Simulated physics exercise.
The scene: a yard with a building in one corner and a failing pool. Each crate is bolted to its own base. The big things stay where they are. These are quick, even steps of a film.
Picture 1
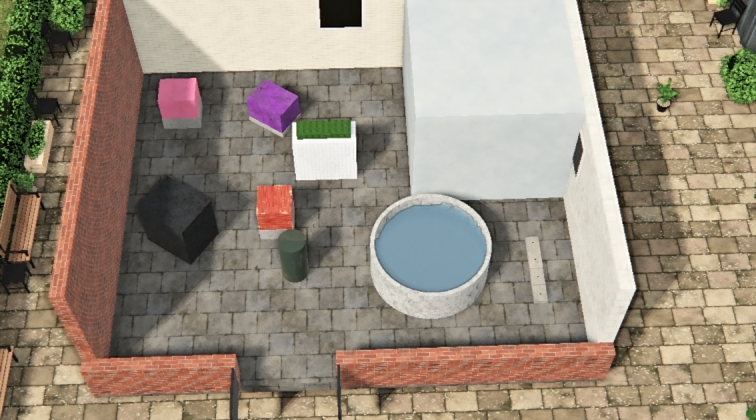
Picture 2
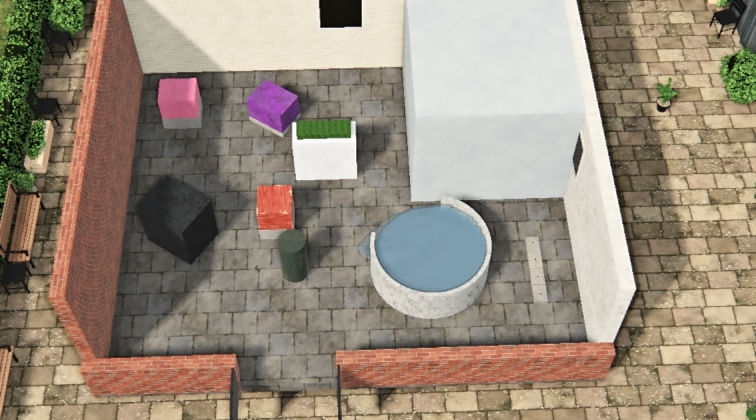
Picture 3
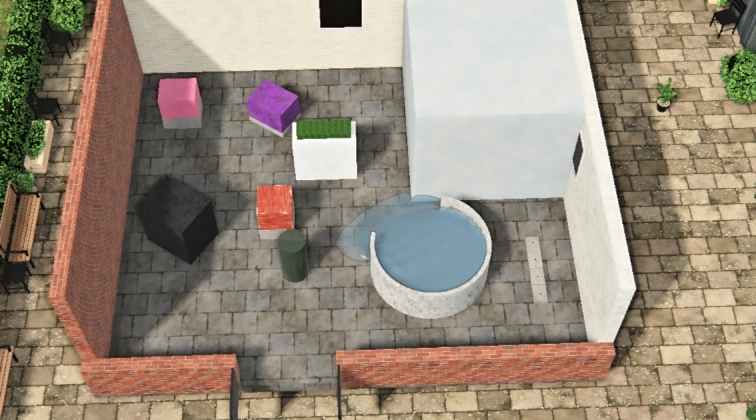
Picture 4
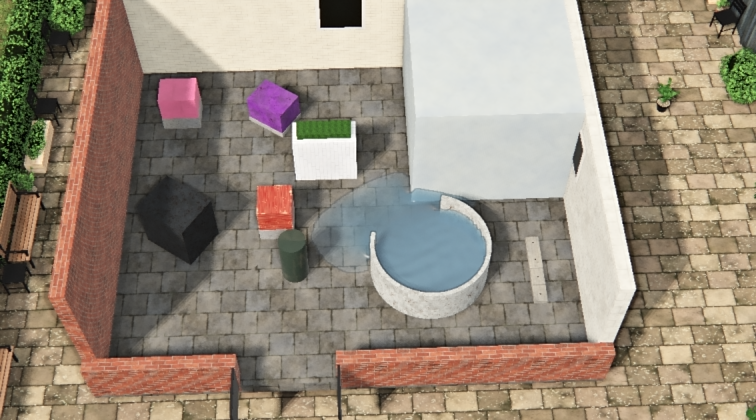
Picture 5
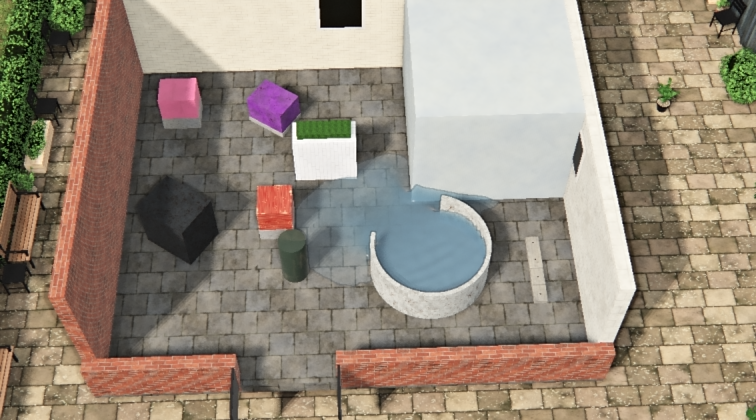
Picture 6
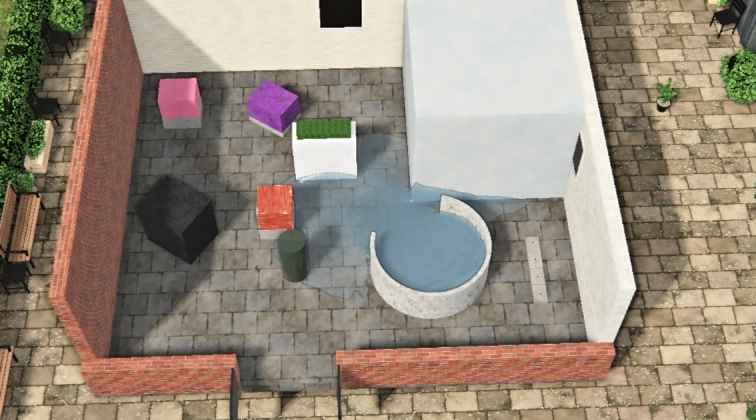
Water pours from a gap that opens in the far left side of a round, pale stone tank, spreading in a thin blue sheet leftward and back over grey paving, along the pale building's base and up to a white planter. The walled yard is seen from high above by a still camera. Pink, purple, red and black blocks and a dark green cylinder stand motionless at left.
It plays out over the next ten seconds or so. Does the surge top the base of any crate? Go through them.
The pink crate stays dry; the red crate stays dry; the purple crate gets wet.
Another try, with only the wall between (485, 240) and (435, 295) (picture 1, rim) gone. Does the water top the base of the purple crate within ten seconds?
One by one: The purple one stays dry.
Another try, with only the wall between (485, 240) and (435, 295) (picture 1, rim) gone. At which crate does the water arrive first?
I say the red one.
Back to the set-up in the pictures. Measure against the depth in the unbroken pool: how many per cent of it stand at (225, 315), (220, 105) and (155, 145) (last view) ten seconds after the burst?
Roughly 8, 10 and 8 per cent, in turn.
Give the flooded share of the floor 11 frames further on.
About 45 per cent.
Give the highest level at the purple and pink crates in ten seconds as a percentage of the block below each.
Near 160 and 60 in a hundred.
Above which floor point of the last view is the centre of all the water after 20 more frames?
At about (331, 189).
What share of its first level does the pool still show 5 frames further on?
I make it 50 per cent.
A moment on, water covers 30 % of the floor; the pink crate not reached, the red crate water round its plinth, the purple crate not reached.
Next, water covers 45 % of the floor; the pink crate water round its plinth, the red crate water round its plinth, the purple crate water round its plinth.
Then, water covers 65 % of the floor; the pink crate water round its plinth, the red crate water round its plinth, the purple crate water round its plinth.
Later, water covers 90 % of the floor; the pink crate water round its plinth, the red crate water round its plinth, the purple crate water round its plinth.
In the end, water covers 100 % of the floor; the pink crate stayed above the water, the red crate stayed above the water, the purple crate was topped.
